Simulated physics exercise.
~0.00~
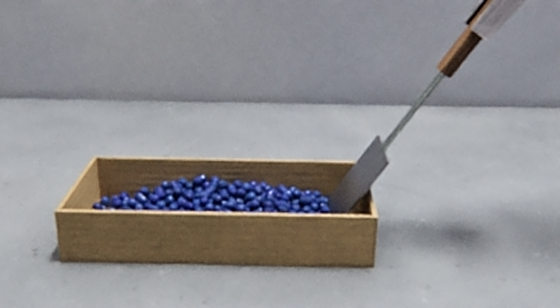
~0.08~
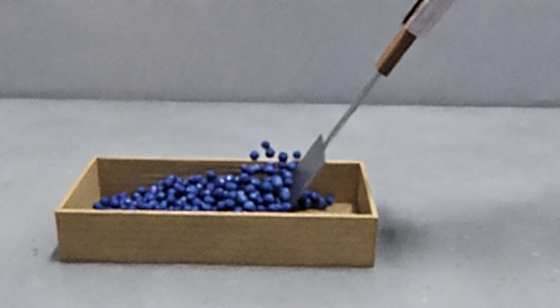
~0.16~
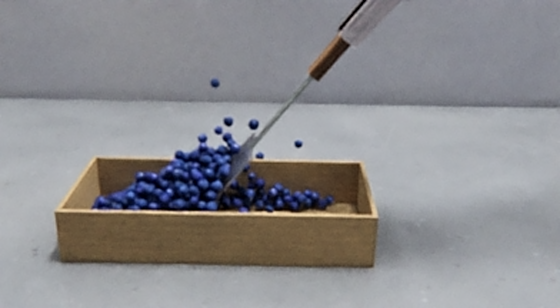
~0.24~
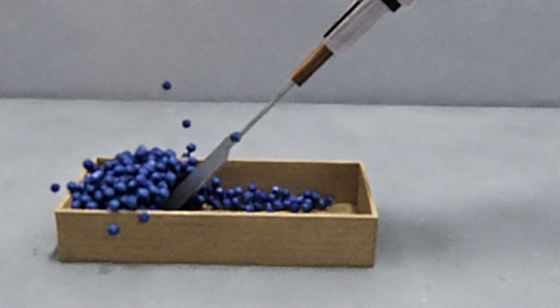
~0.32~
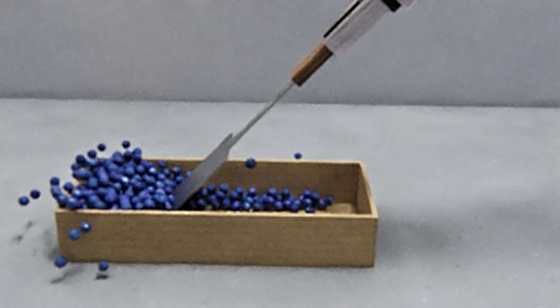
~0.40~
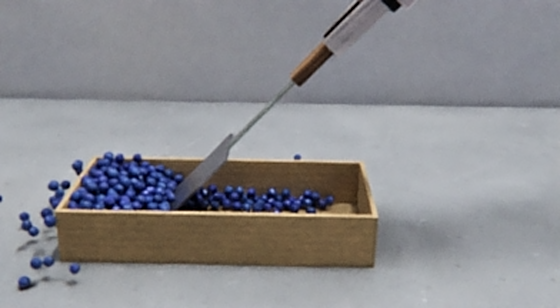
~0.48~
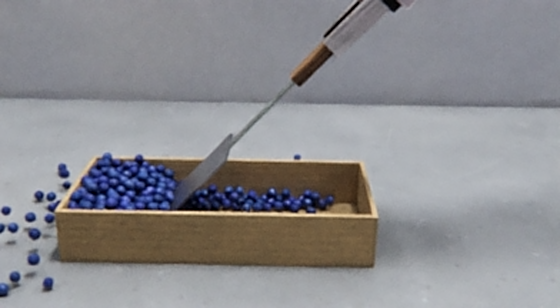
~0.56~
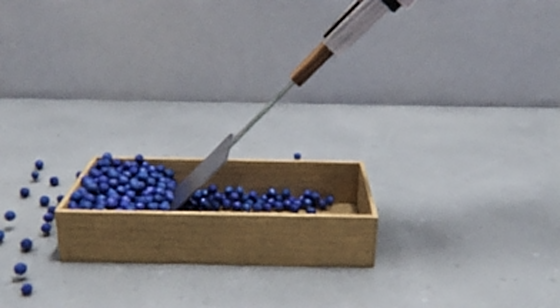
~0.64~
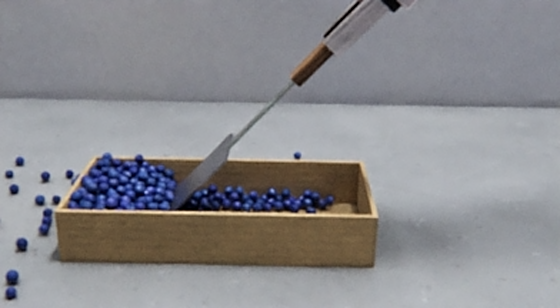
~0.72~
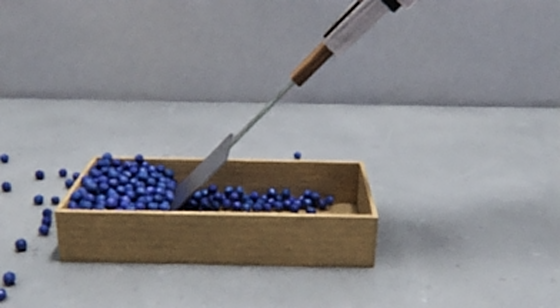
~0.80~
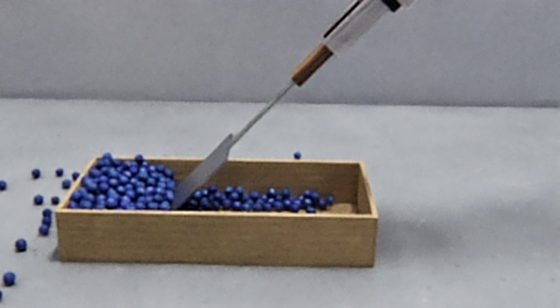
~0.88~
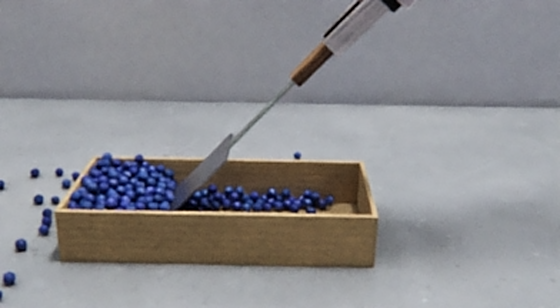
The clip opens on a shallow wooden tray holding a low mound of blue beads, with a flat metal blade on a robotic arm dipped in at its right end. The arm sweeps the blade left, pushing the beads into a steeper heap while a few hop into the air. As the blade stops left of the middle, the heap surges against the left end and beads spill over the rim. They drop and roll across the grey surface, then settle. The blade rests still, with most beads packed at the left, a thinner trail behind it, and several scattered outside.
